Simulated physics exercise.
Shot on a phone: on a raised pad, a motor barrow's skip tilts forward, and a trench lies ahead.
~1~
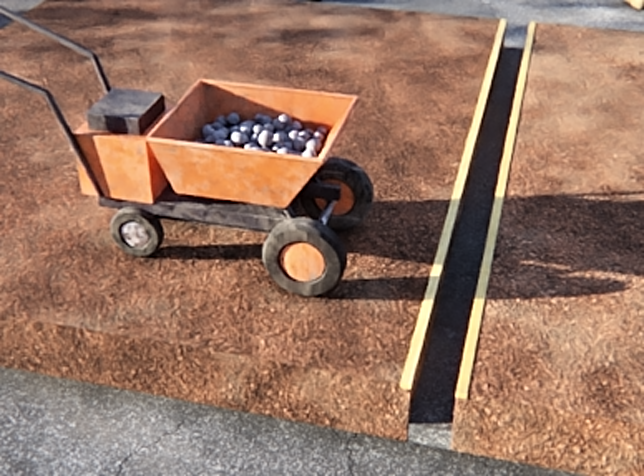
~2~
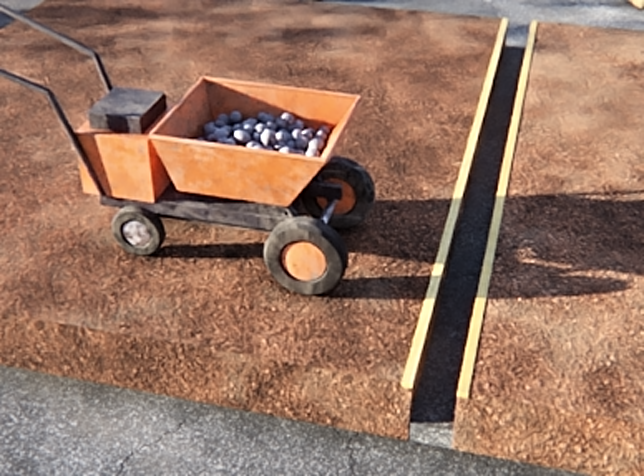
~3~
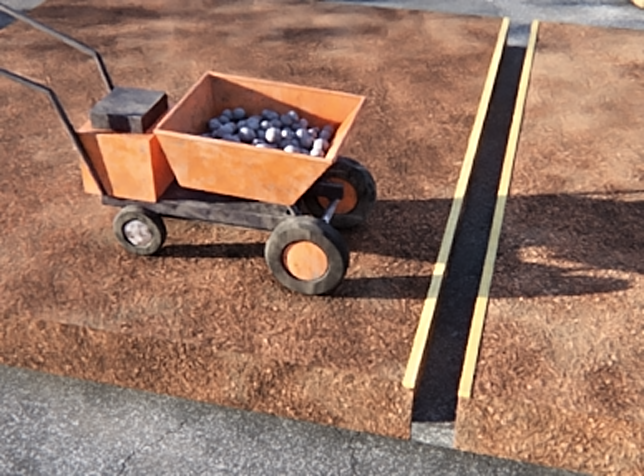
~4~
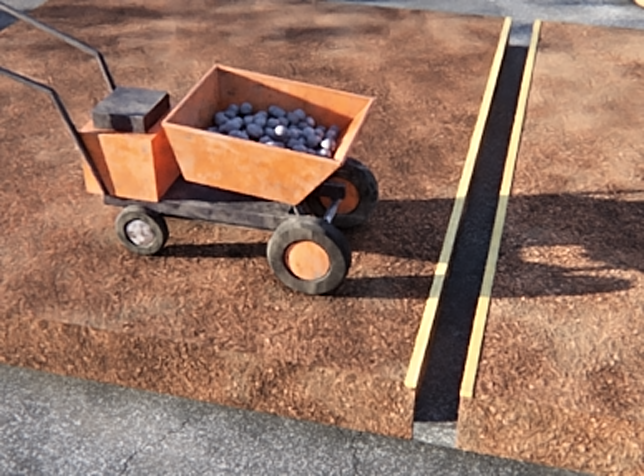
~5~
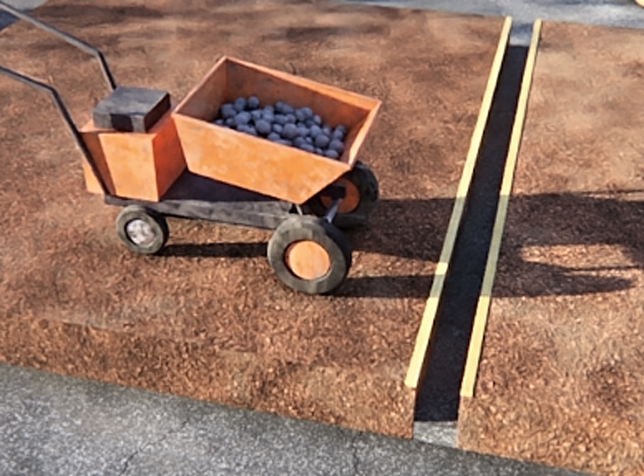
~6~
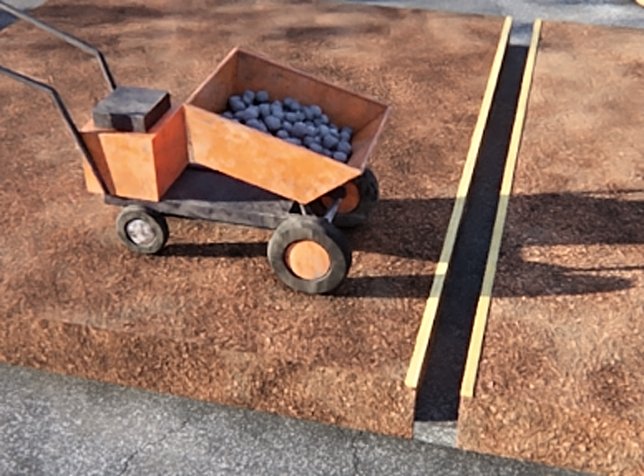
An orange skip full of round grey cobbles tilted slowly forward to the right on a small motor barrow, its back rising clear while the wheels stayed almost still before a narrow, yellow-edged trench.
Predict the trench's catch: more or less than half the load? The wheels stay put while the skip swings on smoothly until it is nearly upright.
Beyond half.
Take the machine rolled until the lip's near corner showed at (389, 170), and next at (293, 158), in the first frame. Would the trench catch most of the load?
Spot 1 gives the minor portion, spot 2 gives the bigger portion.
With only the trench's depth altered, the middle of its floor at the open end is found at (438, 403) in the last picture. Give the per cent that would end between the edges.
About 60 %.
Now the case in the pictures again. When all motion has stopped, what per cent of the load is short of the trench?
I'd say near 5 per cent, give or take.
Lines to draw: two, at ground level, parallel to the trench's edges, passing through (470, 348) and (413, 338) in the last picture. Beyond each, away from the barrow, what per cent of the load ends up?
20 % and 100 %, in that order.
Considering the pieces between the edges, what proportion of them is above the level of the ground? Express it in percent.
Estimate: Around 20 %.
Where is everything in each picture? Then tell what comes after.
The first picture shows lip of the skip at (323, 161), level; top of the load at (252, 151), round cobbles; first edge of the trench at (417, 341); far edge at (470, 350), the trench under half as wide as the skip, and about as deep as wide.
The second picture shows lip of the skip at (326, 161), level; top of the load at (255, 150).
The third picture shows lip of the skip at (331, 162), tipped barely; top of the load at (263, 137).
The fourth picture shows lip of the skip at (340, 164), tipped a little; top of the load at (257, 137).
The fifth picture shows lip of the skip at (350, 167), tipped a little; top of the load at (252, 130).
The sixth picture shows lip of the skip at (360, 172), tipped clearly; top of the load at (248, 130); first edge of the trench at (423, 339); far edge at (476, 348).
Soon after the last picture, skip tipped steeply; all in the skip.
A little later, skip tipped right over; most in the skip; a stray few short of the trench; a small part in or heaped over the trench; a stray few falling.
Later still, skip tipped right over; a small part in the skip; a small part short of the trench; most in or heaped over the trench; a small part beyond it.
At rest, skip tipped right over; a stray few short of the trench; most in or heaped over the trench; about a quarter beyond it.
